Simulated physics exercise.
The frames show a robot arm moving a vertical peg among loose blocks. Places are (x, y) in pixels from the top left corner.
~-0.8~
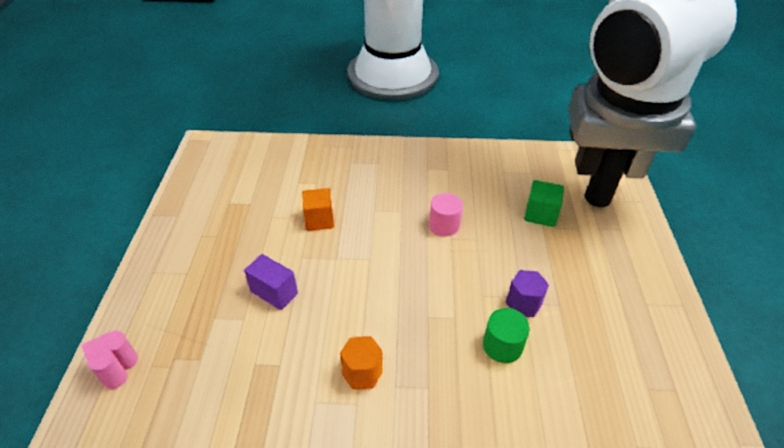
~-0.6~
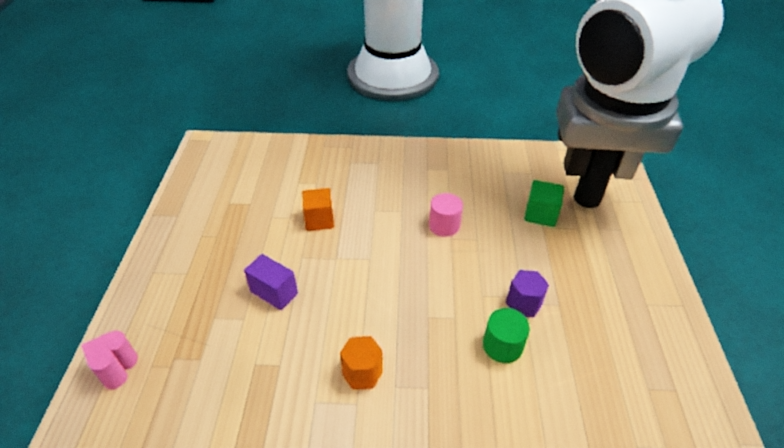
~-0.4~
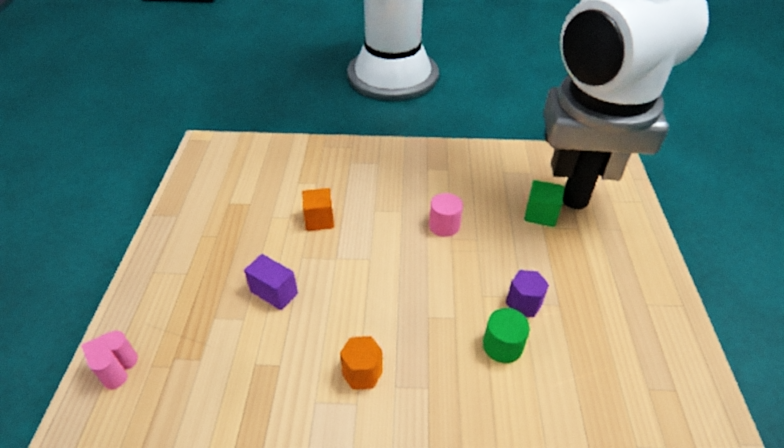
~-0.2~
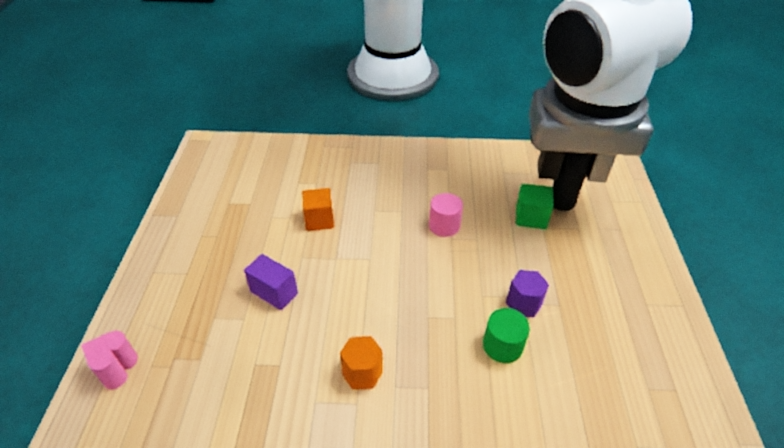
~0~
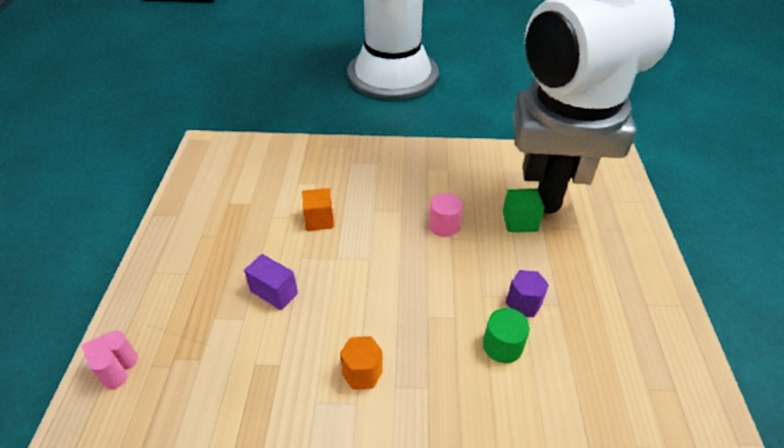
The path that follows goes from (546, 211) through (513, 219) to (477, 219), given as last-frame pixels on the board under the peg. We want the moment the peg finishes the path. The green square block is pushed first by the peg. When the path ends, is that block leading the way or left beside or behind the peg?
The green square block slips off.
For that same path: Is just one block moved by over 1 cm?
I'd say yes.
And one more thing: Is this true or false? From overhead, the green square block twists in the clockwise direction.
The statement is false.
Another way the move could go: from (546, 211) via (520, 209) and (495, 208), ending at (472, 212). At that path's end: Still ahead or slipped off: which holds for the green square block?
When the path is over, you would find the green square block off to the side or behind the peg.
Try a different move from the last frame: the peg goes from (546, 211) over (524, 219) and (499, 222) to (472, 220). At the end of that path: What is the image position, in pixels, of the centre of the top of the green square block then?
That would be at about pixel (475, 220).
On the path given first. Halfway along, peg at (514, 212); green square block at (498, 212), turned 35° anticlockwise.
At the end, peg at (478, 212); pink round block unmoved; green square block at (482, 219), turned 70° anticlockwise.
